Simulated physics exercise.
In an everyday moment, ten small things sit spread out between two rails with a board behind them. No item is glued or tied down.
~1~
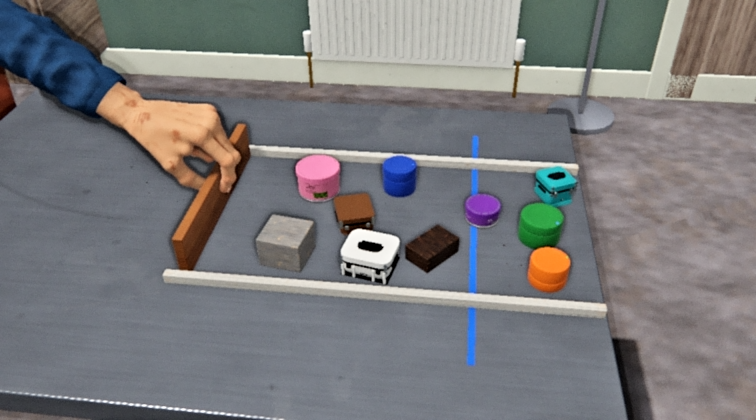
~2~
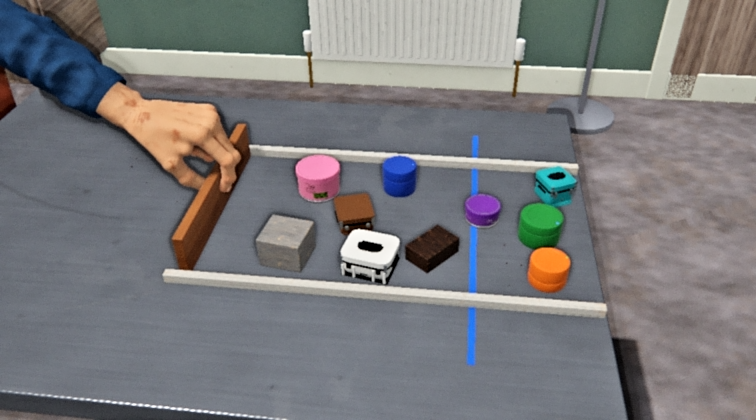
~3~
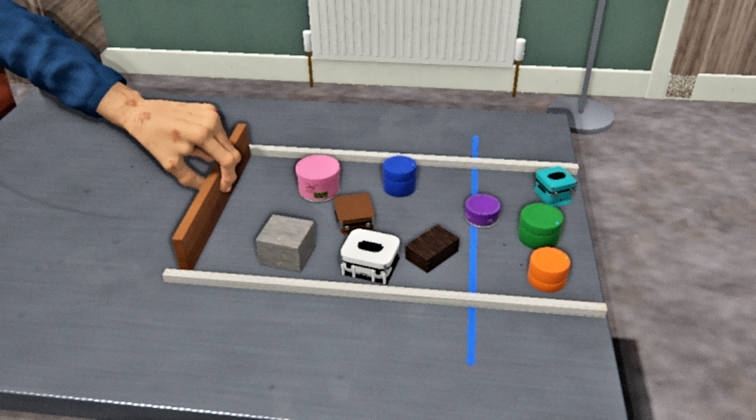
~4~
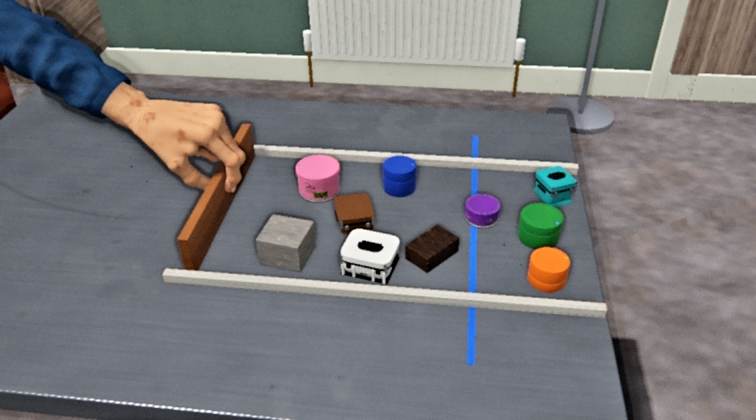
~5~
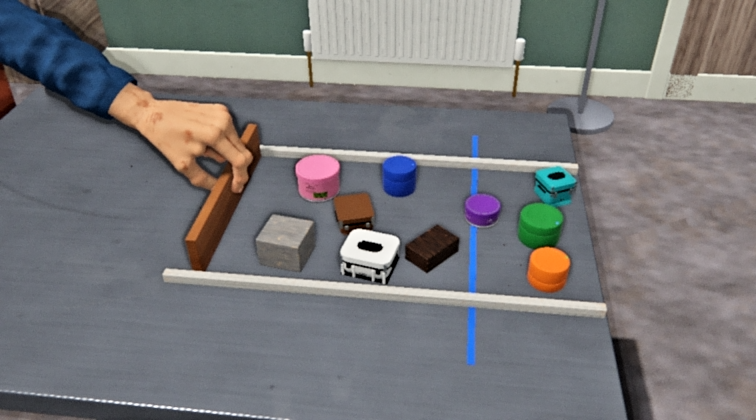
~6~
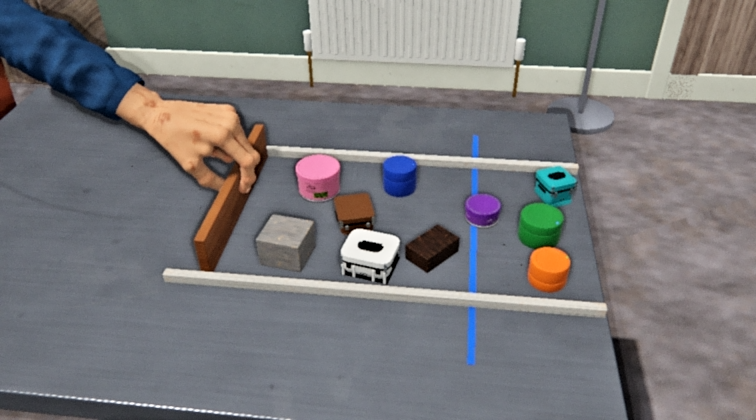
A wooden board, gripped by a hand at the left, rests at first between two pale rails on a dark table, then slides a short way right. It nears the gray block and pink container, while all the small objects around the blue line stay still.
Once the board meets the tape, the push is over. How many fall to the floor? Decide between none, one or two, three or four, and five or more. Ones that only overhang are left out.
Decision: None.
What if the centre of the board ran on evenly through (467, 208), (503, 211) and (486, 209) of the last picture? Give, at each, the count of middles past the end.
Counts: 0, 1, 1.
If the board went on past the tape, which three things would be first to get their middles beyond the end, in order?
In order: The orange lid, the green lid, the white case.
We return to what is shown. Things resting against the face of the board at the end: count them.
Tally at the end: 4.
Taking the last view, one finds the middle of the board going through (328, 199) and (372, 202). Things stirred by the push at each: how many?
The number moved is 4 and then 6.
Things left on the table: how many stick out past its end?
Number: 1.
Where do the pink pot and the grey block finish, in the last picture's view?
Roughly (497, 191), and the other roughly (497, 257).
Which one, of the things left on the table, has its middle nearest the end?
That one is the orange lid.
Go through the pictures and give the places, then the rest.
In the first picture, turquoise case (554, 187); orange lid (549, 270); green lid (540, 227); board (217, 192); tape (474, 227).
In the second picture, orange lid (549, 270); blue lid (400, 176).
In the third picture, green lid (540, 227); black block (432, 248).
In the fourth picture, turquoise case (554, 187); white case (371, 256).
In the fifth picture, orange lid (548, 270); brown case (354, 215).
In the sixth picture, turquoise case (554, 187); orange lid (549, 270); green lid (540, 227); board (236, 193); tape (474, 226).
A little later, none off yet; turquoise case at rest near (554, 187); orange lid at rest near (549, 270); green lid at rest near (540, 227).
When it is over, the number that fall off is zero.
